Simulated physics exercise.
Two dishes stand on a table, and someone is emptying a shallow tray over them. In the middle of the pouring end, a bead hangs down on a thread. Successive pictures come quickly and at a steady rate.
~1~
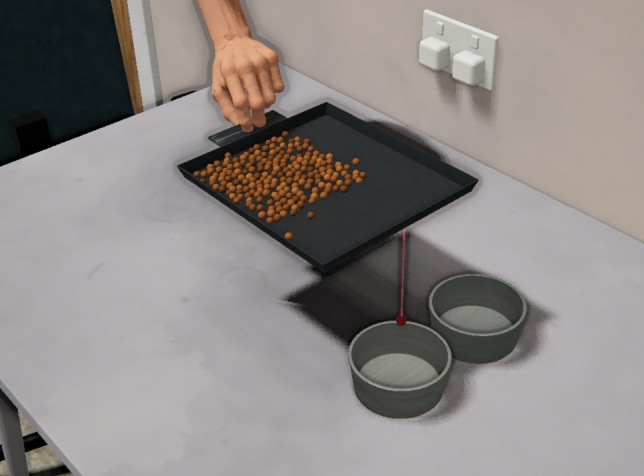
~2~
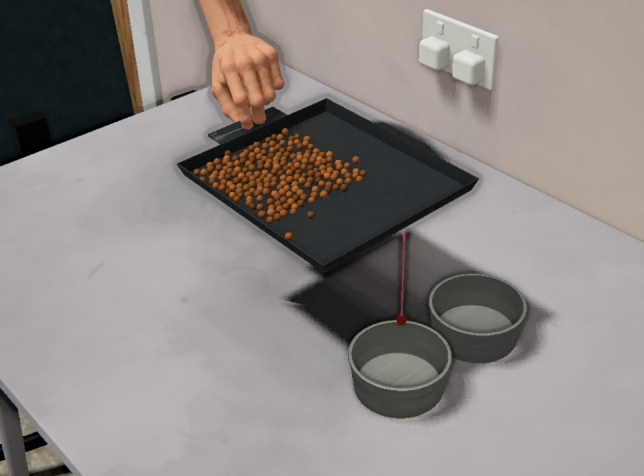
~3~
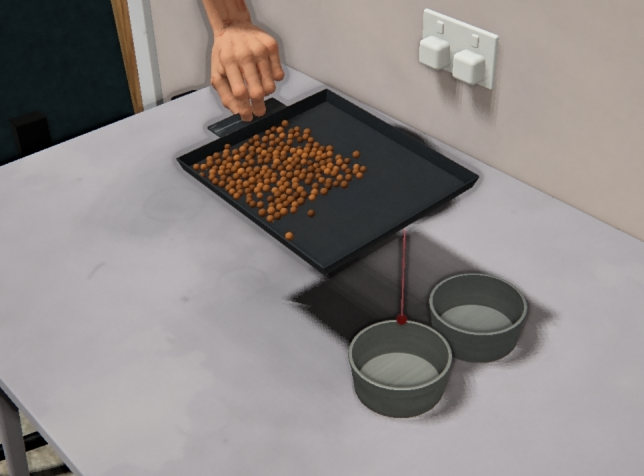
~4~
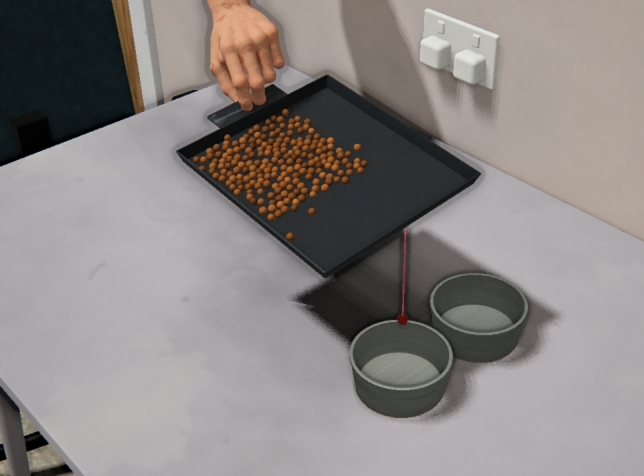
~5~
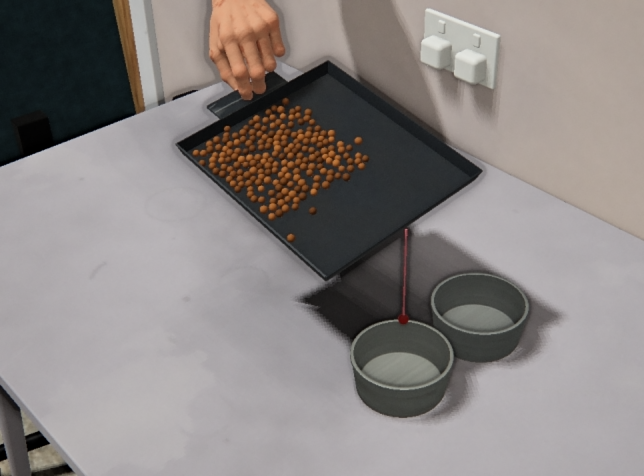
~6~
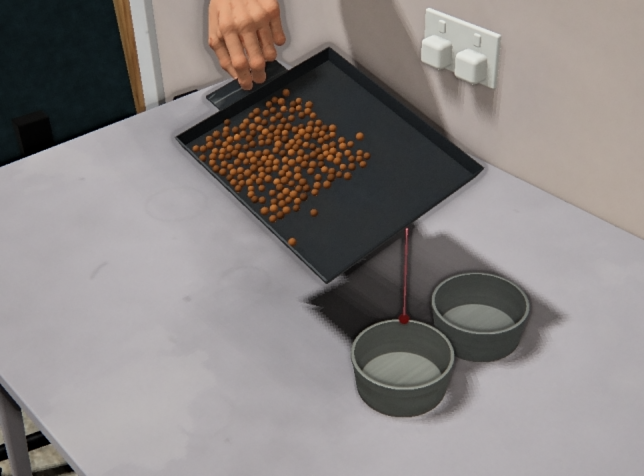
A shallow dark tray, held at its far end by a bare hand, hangs over a pale grey table seen from above at an angle by a still camera. Small orange-brown balls cover its left part, two grey-green dishes stand at lower right near a red bead on a thread, and white sockets sit on the beige wall. Slowly the tray tilts sideways, its right side rising and its near left corner lowest, while the balls barely shift.
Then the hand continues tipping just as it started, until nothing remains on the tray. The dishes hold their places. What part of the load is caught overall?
A lesser share is caught.
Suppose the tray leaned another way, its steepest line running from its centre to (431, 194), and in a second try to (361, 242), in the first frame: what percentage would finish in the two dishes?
You'd get 80 per cent the first time and 20 per cent the second time.
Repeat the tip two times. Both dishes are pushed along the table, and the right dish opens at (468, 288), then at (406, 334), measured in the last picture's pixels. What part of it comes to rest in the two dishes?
In the first position around 0 percent, in the second around 90 percent.
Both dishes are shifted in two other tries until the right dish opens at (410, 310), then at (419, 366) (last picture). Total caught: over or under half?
At place one the greater share; at place two a lesser share.
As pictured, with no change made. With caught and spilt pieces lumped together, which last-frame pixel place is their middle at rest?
Centre at rest, last view: Approx. (332, 432).
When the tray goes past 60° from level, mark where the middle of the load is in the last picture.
Look close to (331, 283) in the last picture.
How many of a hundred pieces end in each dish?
The left dish keeps near 10 in a hundred, the right dish near 0 in a hundred.
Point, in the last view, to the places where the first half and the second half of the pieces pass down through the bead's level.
I'd say close to (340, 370) at first and close to (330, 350) later on.
Soon, tray tipped steeply; about two thirds on the tray; a stray few in the left dish; about a quarter outside both; about a quarter in the air.
A while on, tray tipped right over; a stray few on the tray; a small part in the left dish; most outside both; a small part in the air.
Towards the end, tray tipped past a quarter turn; a small part in the left dish; nearly all outside both.
Finally, tray tipped past a quarter turn; a small part in the left dish; none in the right dish; nearly all outside both.
